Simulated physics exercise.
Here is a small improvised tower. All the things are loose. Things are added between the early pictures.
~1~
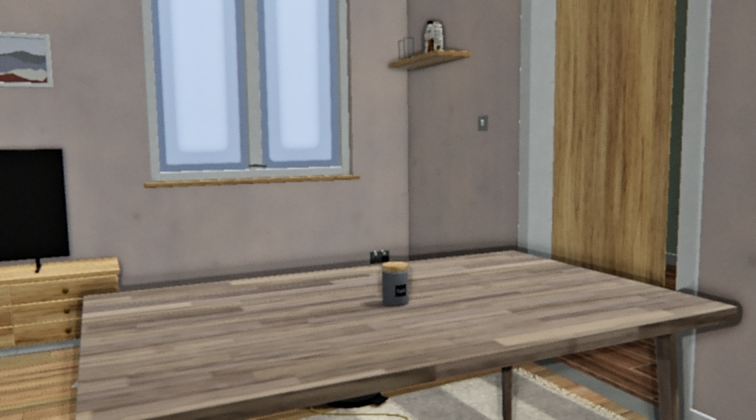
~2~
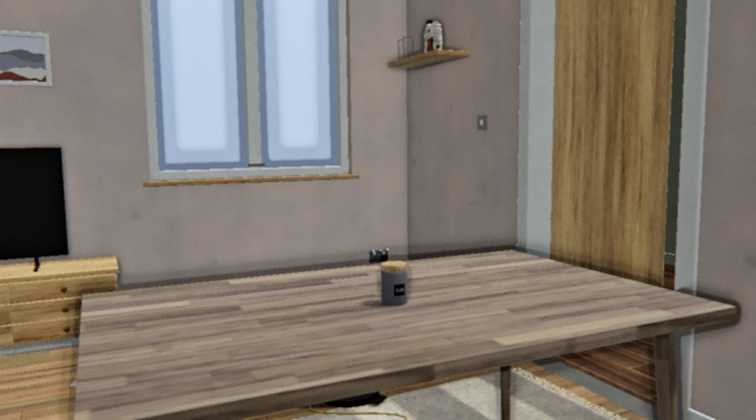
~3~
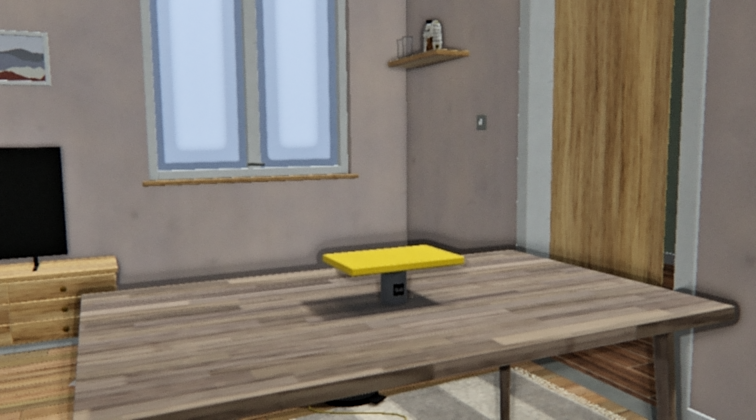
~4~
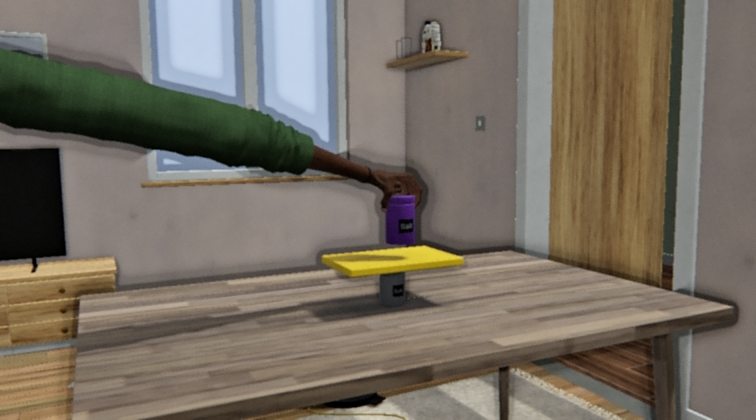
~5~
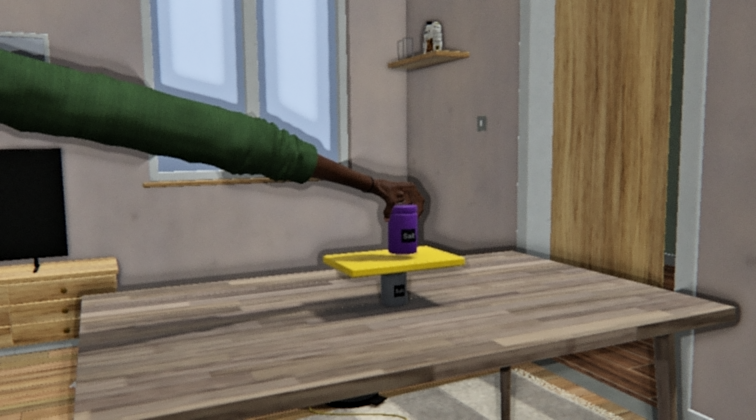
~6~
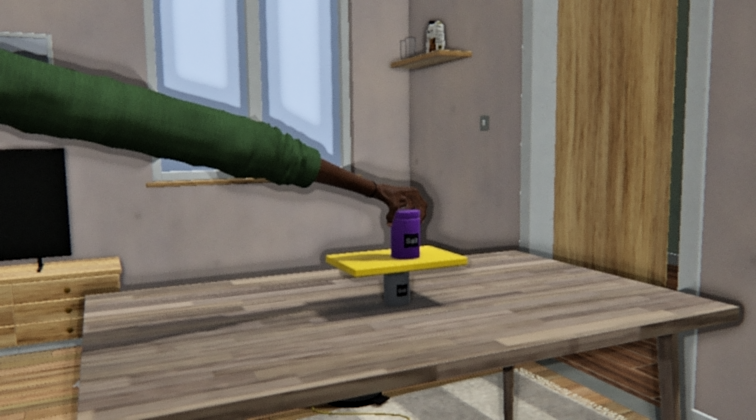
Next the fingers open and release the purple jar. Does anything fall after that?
Outcome: The stack stays up.
Then, 0.80 s past the last view, things are still on the move.
Then, 1.70 s past the last view, nothing moves.
Finally, all 3 still in place. Final places as the last picture's camera would see them, purple jar near (406, 234). The stack keeps its balance.
